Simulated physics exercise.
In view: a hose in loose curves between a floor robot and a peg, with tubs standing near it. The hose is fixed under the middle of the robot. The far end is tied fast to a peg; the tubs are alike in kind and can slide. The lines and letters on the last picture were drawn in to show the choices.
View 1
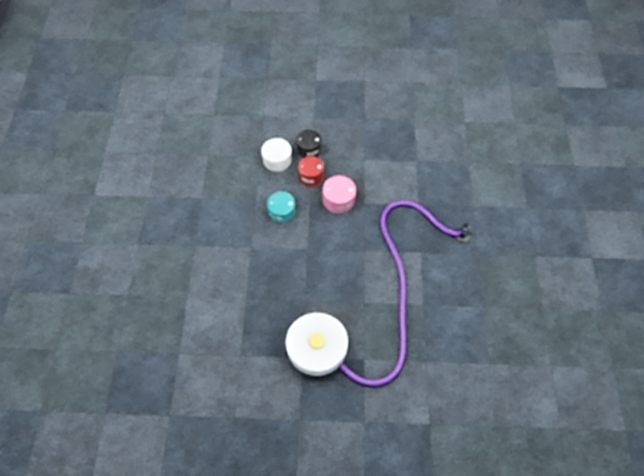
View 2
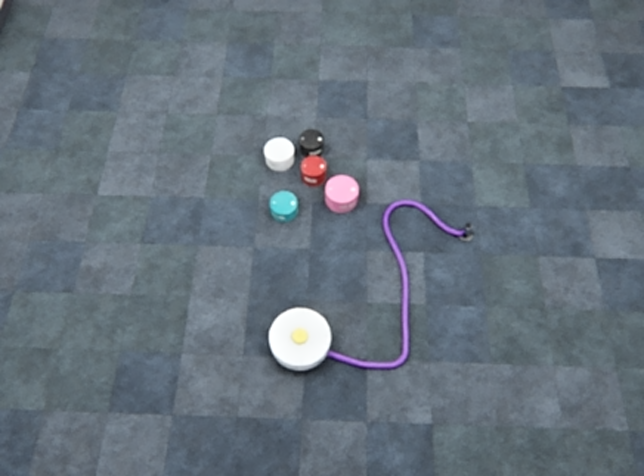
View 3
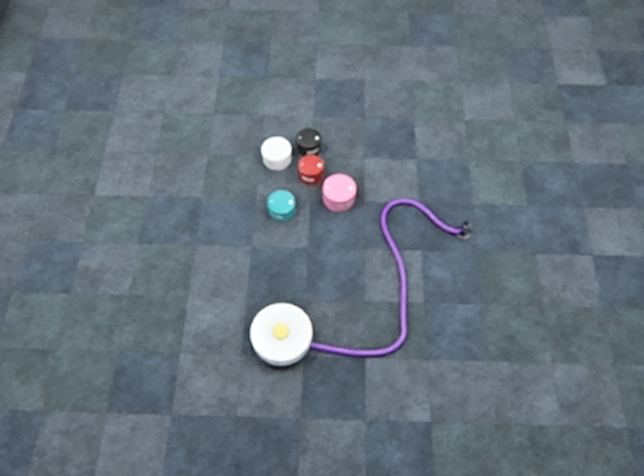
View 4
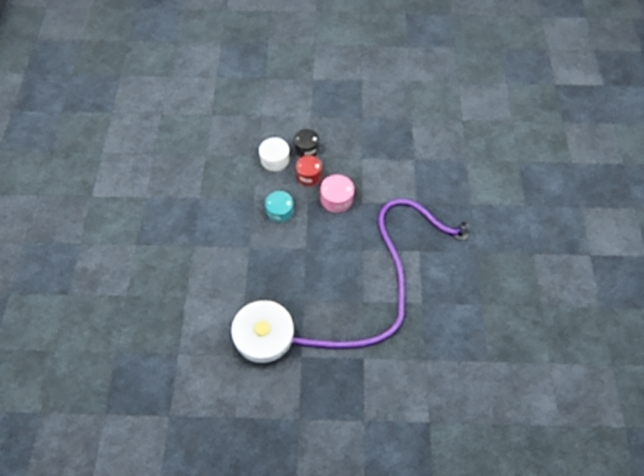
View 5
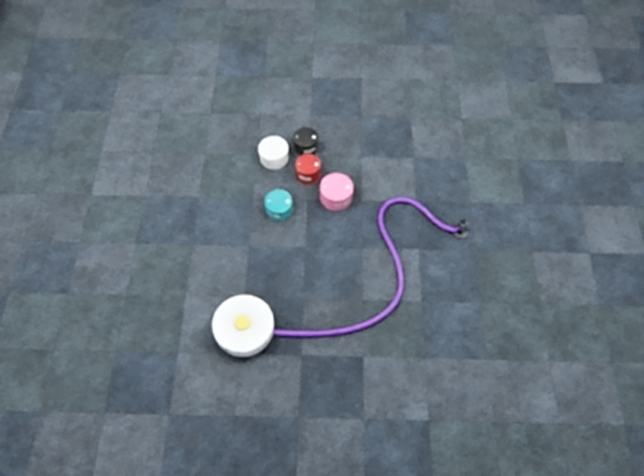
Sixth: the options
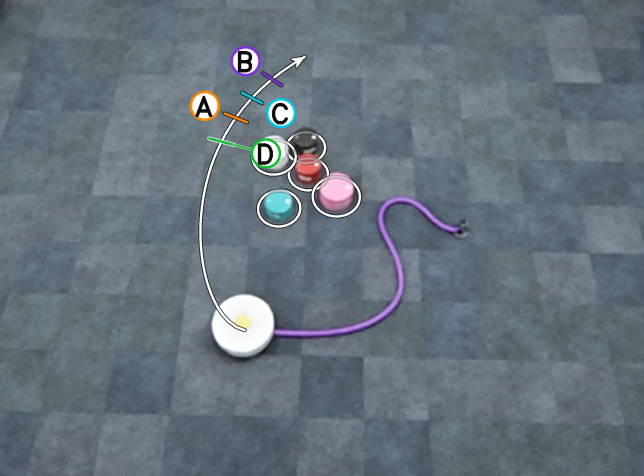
To begin with, a round white device with a yellow centre sits below five small tubs, trailing a loosely curved purple hose from a peg on the right. The device slides steadily left and slightly upward across the tiled floor, drawing the hose's lower bend into a gentler curve, while the tubs stay put.
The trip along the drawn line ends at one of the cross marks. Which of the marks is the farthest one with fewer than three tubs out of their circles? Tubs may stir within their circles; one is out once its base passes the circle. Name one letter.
At B, and not beyond.
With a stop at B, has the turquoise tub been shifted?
Yes.
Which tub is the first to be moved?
The turquoise one.
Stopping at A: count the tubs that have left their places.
The count is none.
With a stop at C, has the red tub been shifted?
By then, no.
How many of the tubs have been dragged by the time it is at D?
The count is none.
On the marked copy, A at (236, 118); B at (272, 79); C at (252, 98); D at (222, 142); the route from (245, 330) via (210, 171) to (305, 57).
Taking B. A third of the way, robot (199, 228).
Two thirds of the way, robot (221, 135).
When it is over, robot (272, 73); red tub (311, 166); turquoise tub (297, 185); one over the rings.
As for the rest, A is within the limit but short; C is within the limit but short; D is within the limit but short.
